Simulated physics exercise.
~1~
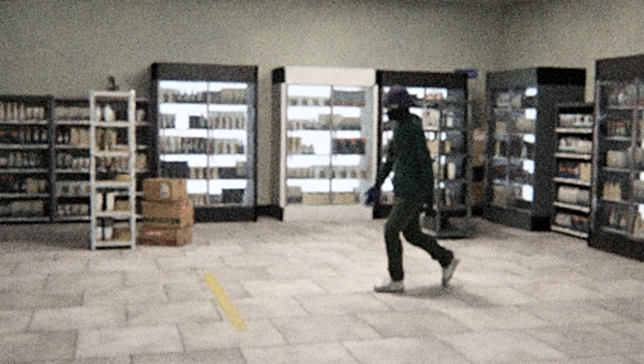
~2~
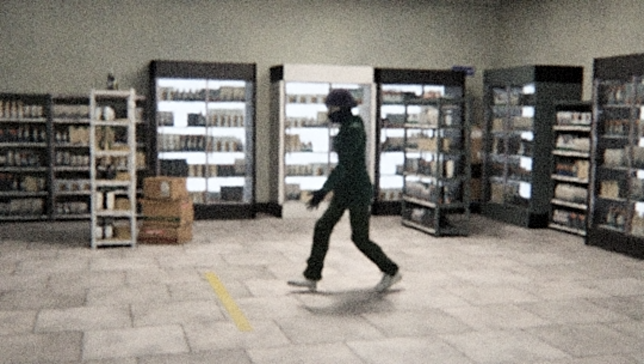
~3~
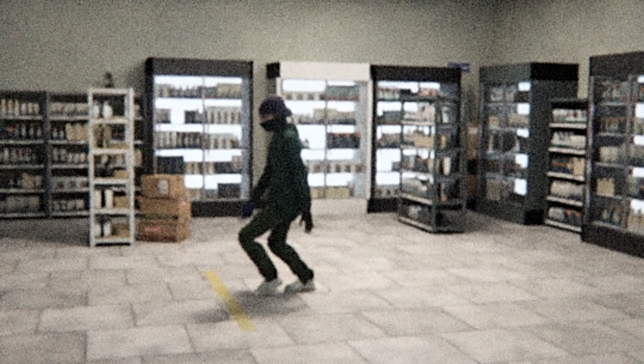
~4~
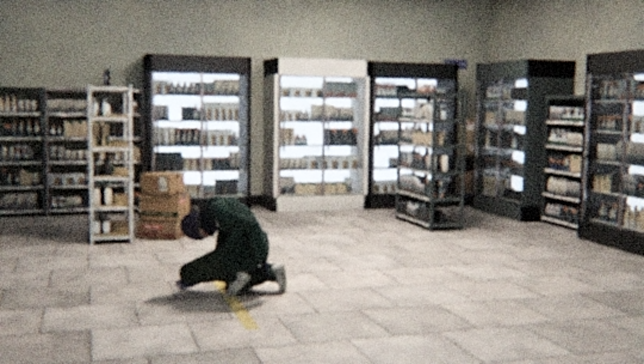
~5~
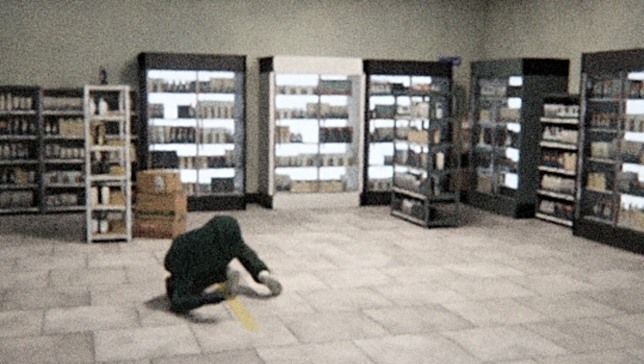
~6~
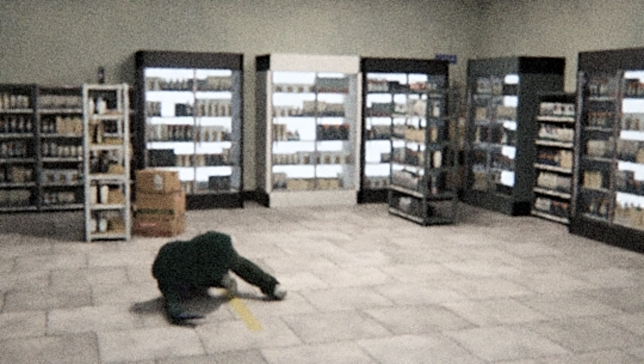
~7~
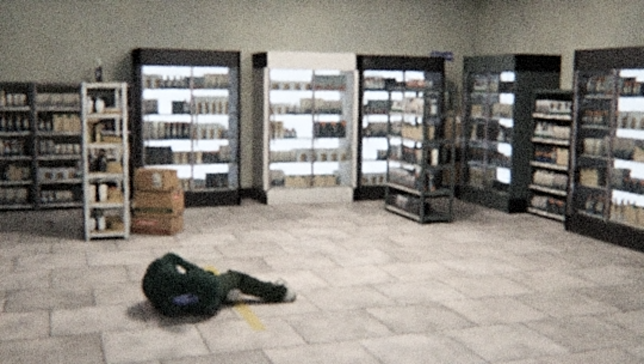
Person in dark clothing walking left across a store floor, sinking to the knees and slumping down to lie across yellow tape.
